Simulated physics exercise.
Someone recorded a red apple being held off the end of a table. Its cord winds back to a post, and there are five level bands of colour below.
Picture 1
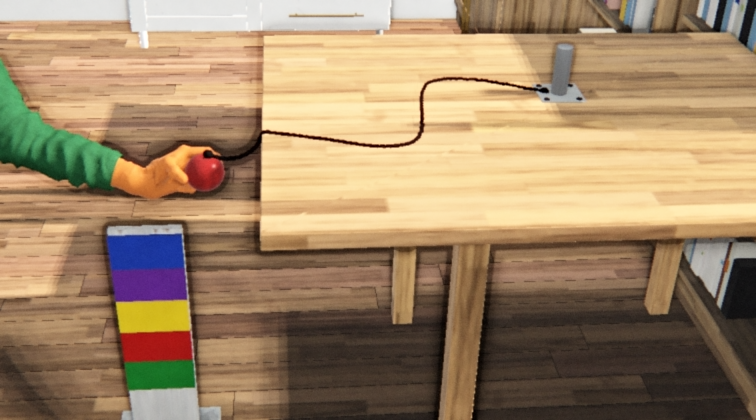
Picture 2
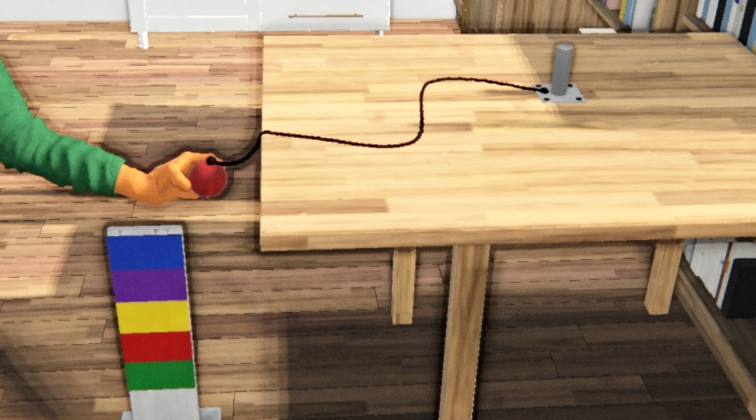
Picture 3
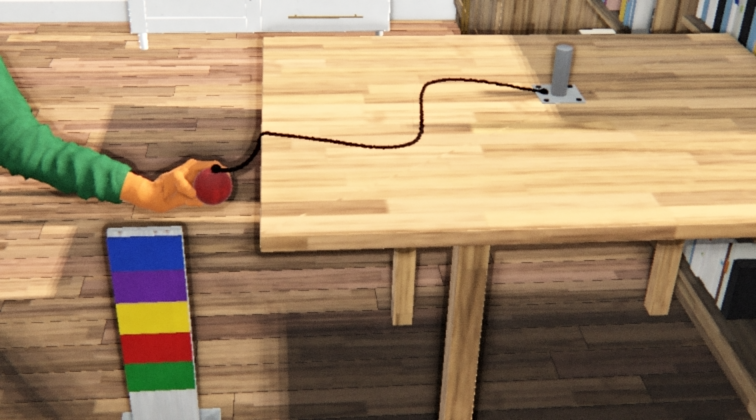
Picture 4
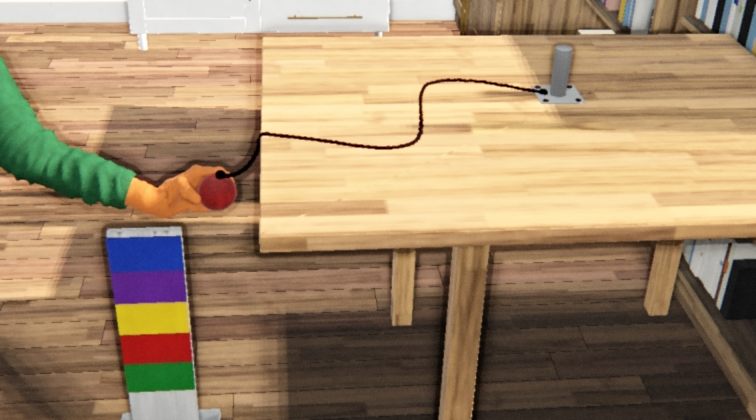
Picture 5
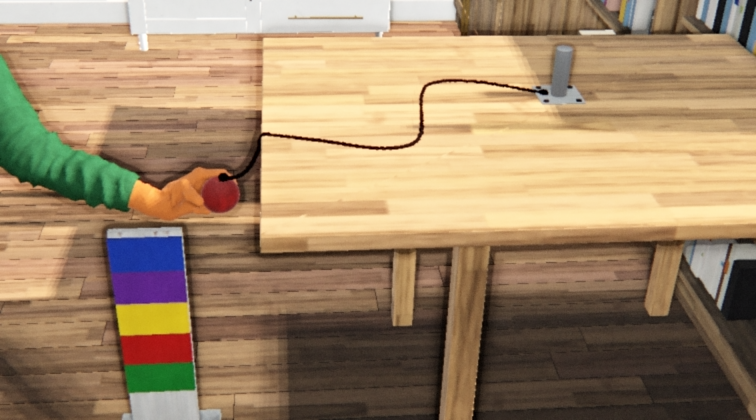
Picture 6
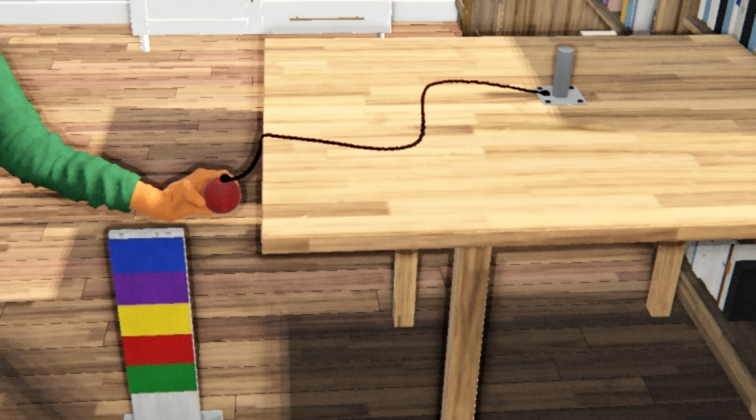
Hand in a green sleeve lowering a red apple slightly down and rightward beside a wooden table, its dark cord winding to a post.
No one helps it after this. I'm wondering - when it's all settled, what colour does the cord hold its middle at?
It's at yellow.
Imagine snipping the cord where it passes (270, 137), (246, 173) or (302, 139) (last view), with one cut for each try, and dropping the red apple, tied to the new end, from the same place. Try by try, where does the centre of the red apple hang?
About (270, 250) first, then about (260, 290), and finally about (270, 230).
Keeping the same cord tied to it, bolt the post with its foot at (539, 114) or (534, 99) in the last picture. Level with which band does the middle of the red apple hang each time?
For the first spot, red; for the second, red.
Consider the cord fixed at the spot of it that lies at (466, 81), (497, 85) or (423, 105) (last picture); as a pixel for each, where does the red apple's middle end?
(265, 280); (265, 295); (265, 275).
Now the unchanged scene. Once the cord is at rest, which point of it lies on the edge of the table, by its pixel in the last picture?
You'd find it at roughly (396, 149).
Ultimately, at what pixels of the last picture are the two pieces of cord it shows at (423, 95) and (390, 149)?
(399, 108), then (262, 129).
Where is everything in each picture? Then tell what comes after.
In the first frame, red apple (205, 172); blue (146, 253); purple (150, 286); yellow (153, 317); red (157, 348); green (160, 376).
In the second frame, red apple (208, 178); cord through (506, 85) (429, 83) (422, 117) (381, 147) (293, 136).
In the third frame, red apple (213, 186).
In the fourth frame, red apple (217, 192); cord through (506, 86) (428, 84) (421, 118) (380, 148) (292, 137).
In the fifth frame, red apple (220, 195).
In the sixth frame, red apple (222, 195); cord through (508, 87) (430, 86) (423, 119) (382, 149) (294, 138).
Early on, apple near (240, 314); level with yellow.
Midway, apple near (297, 292); level with yellow.
Near the end, apple near (261, 307); level with yellow.
Finally, apple near (267, 303); level with yellow. At yellow.
